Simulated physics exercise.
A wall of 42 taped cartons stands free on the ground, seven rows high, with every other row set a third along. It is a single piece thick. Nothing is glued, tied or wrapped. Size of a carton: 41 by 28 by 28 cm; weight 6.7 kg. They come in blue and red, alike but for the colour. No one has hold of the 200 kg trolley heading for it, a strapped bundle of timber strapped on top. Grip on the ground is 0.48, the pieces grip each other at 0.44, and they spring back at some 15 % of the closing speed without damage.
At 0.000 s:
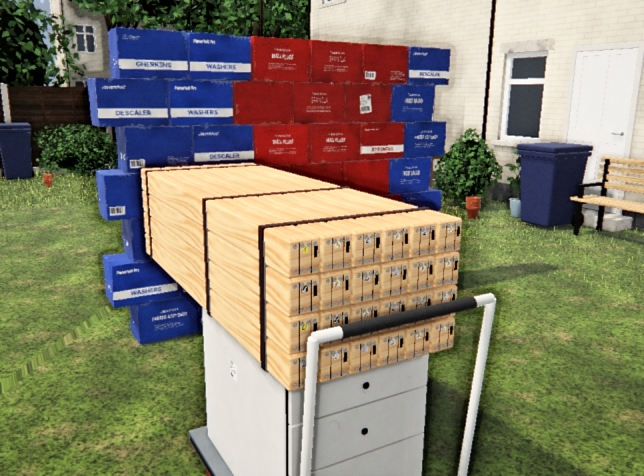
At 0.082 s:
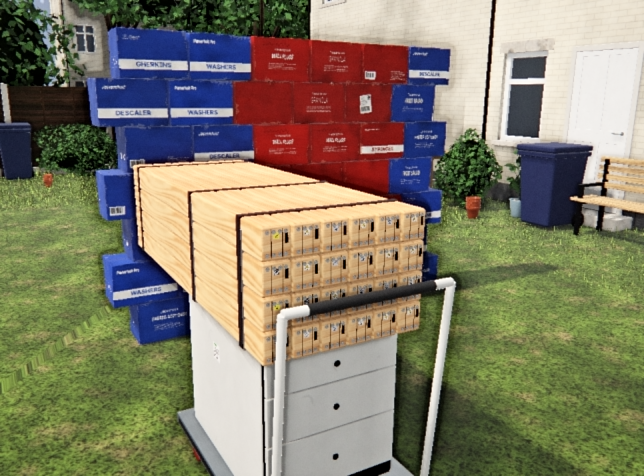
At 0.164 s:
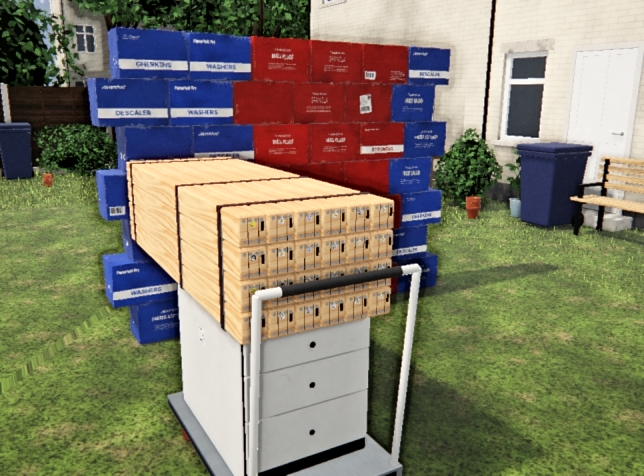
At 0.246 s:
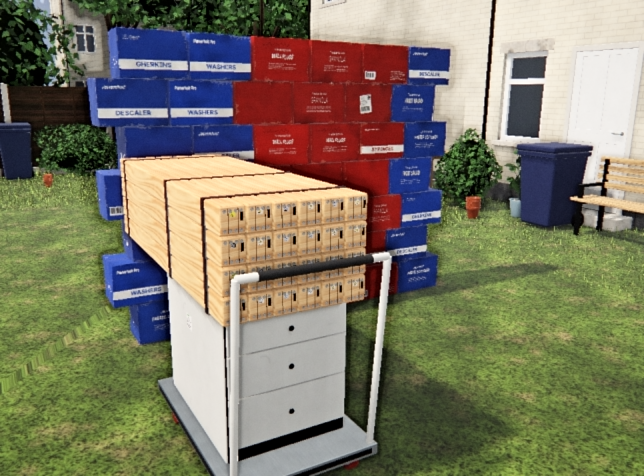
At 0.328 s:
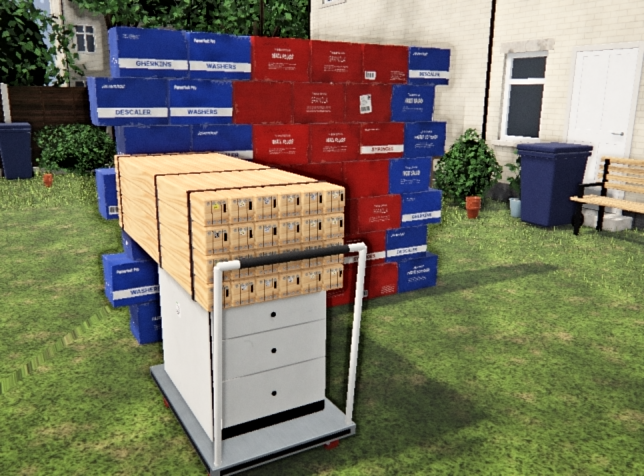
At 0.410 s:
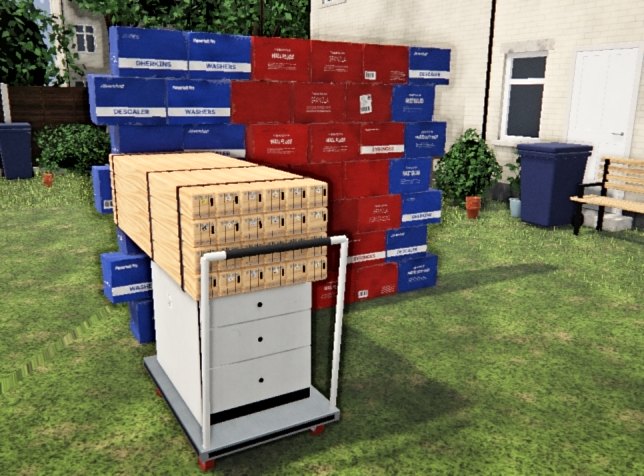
The clip opens on a trolley carrying a white drawer cabinet and strapped, wood-coloured stacks in a garden, close to a free-standing wall of blue and red cartons. With nobody holding it, the trolley rolls away from the viewer and leftward, then its load presses into the wall's left part, shifting some cartons slightly.
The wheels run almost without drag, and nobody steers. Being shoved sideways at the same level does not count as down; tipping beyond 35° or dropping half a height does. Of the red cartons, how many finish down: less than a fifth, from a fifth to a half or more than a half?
The part is from a fifth to a half.
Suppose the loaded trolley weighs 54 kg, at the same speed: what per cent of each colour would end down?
In that case blue 60, red 30 per cent.
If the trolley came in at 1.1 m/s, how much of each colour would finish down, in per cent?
Then blue 60, red 30 per cent.
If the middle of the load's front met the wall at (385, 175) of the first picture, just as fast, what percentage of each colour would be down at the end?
Then blue 40, red 70 per cent.
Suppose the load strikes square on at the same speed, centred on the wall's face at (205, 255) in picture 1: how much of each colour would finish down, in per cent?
In that case blue 60, red 60 per cent.
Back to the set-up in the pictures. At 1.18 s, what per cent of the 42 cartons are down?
By then 30 per cent.
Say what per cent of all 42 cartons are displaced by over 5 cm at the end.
Shifted: 50 per cent.
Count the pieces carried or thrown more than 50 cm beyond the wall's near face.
About 16.
After 0.70 s, load 57 cm past the wall's line, still rolling; none of the 21 red cartons down (5 of 42 in all colours); top red carton 13 cm from its place.
After 1.18 s, load 1.06 m past the wall's line, still rolling; none of the 21 red cartons down (12 of 42 in all colours); top red carton 15° from how it stood.
After 1.94 s, load 1.34 m past the wall's line, still rolling; 6 of the 21 red cartons down (18 of 42 in all colours); top red carton on its side.
In the end (3.8 s), load 1.34 m past the wall's line, stopped; 6 of the 21 red cartons down (18 of 42 in all colours); top red carton on its side; top blue carton unmoved. That is 29 per cent. From the last view, middles, top red carton near (201, 235), top blue carton near (420, 67).
